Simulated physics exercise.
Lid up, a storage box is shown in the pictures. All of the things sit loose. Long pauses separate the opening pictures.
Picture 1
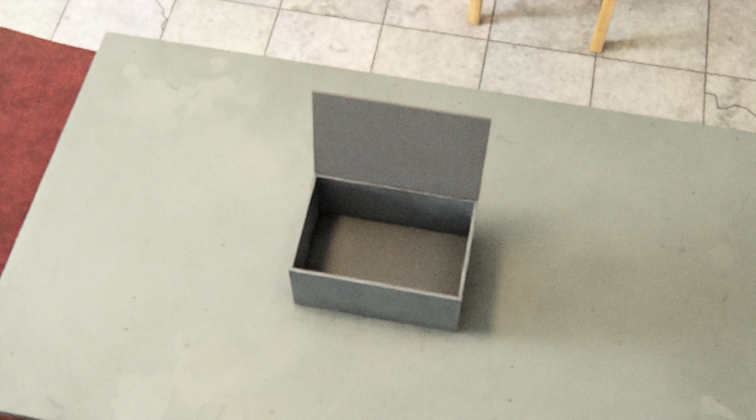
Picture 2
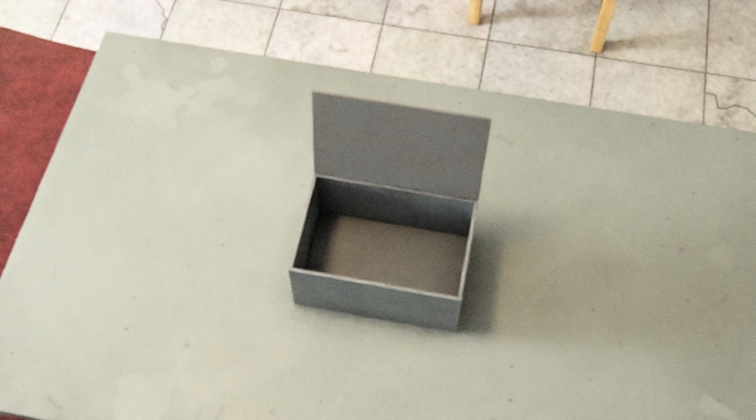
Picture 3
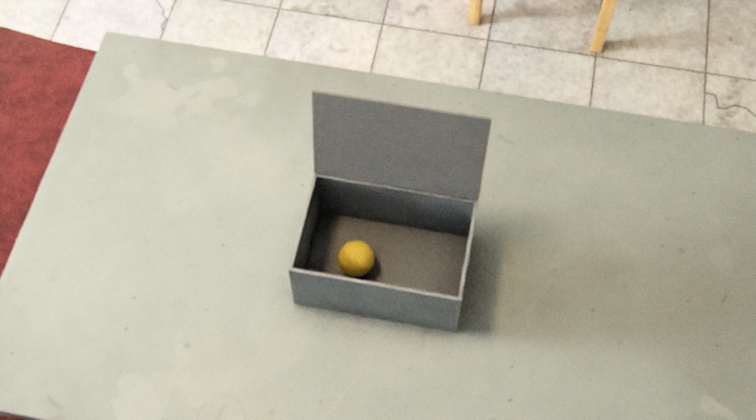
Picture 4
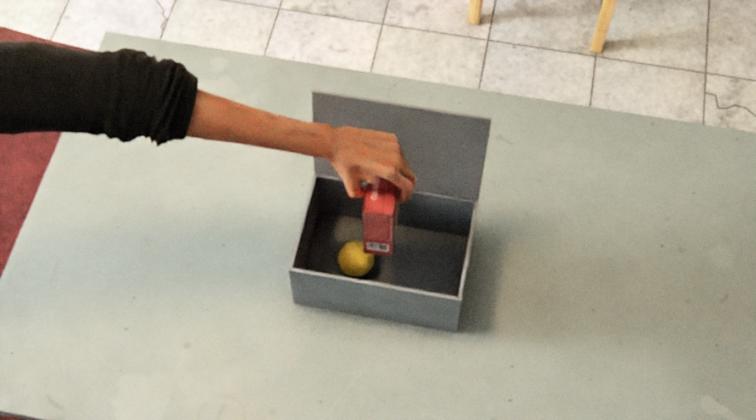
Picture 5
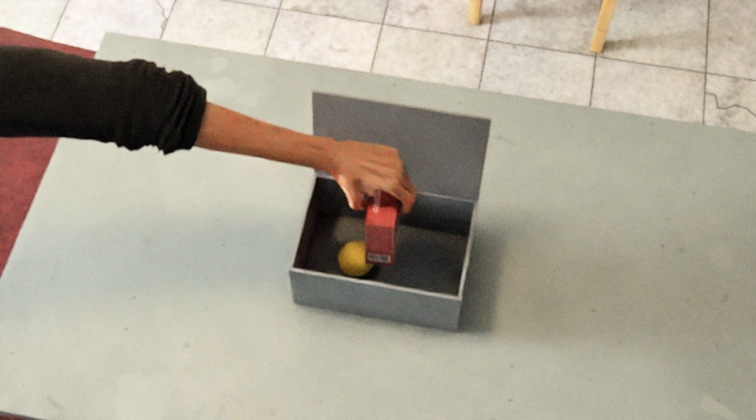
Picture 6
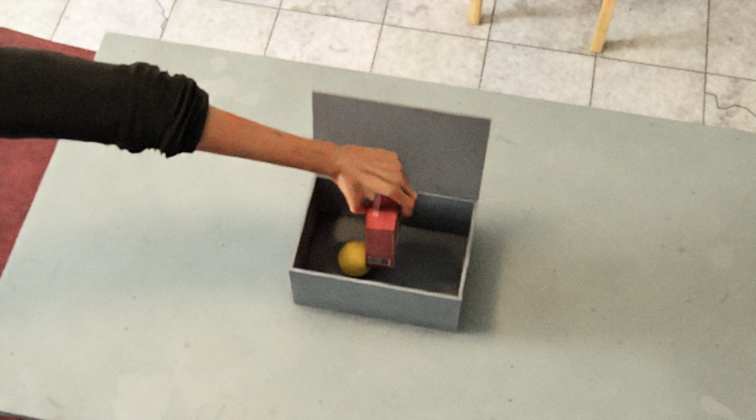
At first an open grey box with its lid raised sits empty on a pale table, and then a yellow lemon is inside it. Next, a dark-sleeved arm reaches in from the left, its hand holding a red packet, and lowers it slightly into the box beside the lemon, still gripping it.
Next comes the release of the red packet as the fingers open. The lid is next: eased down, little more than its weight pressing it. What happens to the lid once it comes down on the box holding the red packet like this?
It stays raised.
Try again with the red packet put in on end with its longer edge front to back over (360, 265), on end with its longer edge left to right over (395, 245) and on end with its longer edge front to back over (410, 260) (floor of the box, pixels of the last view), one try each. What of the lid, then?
Trial 1: Lid fully lowered. Trial 2: Lid propped open. Trial 3: Lid propped open.
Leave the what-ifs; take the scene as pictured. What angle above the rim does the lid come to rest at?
Measured angle - around 18°.
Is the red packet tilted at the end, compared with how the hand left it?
In the end, the red packet keeps its orientation.
Then, 0.30 s past the last view, red packet rocked 10° from its first pose near (404, 246).
Then, 1.10 s past the last view, lid starting down; red packet displaced about its own width near (401, 257); yellow lemon displaced a little.
Then, 1.50 s past the last view, lid 63° above the rim; red packet displaced about its own width near (401, 257); yellow lemon displaced about its own width.
Then, 1.90 s past the last view, lid 32° above the rim; red packet displaced about its own width near (401, 257); yellow lemon displaced about its own width.
Finally, lid 19° above the rim; moved from the start, red packet and yellow lemon. Final places as the last picture's camera would see them, red packet near (401, 257).
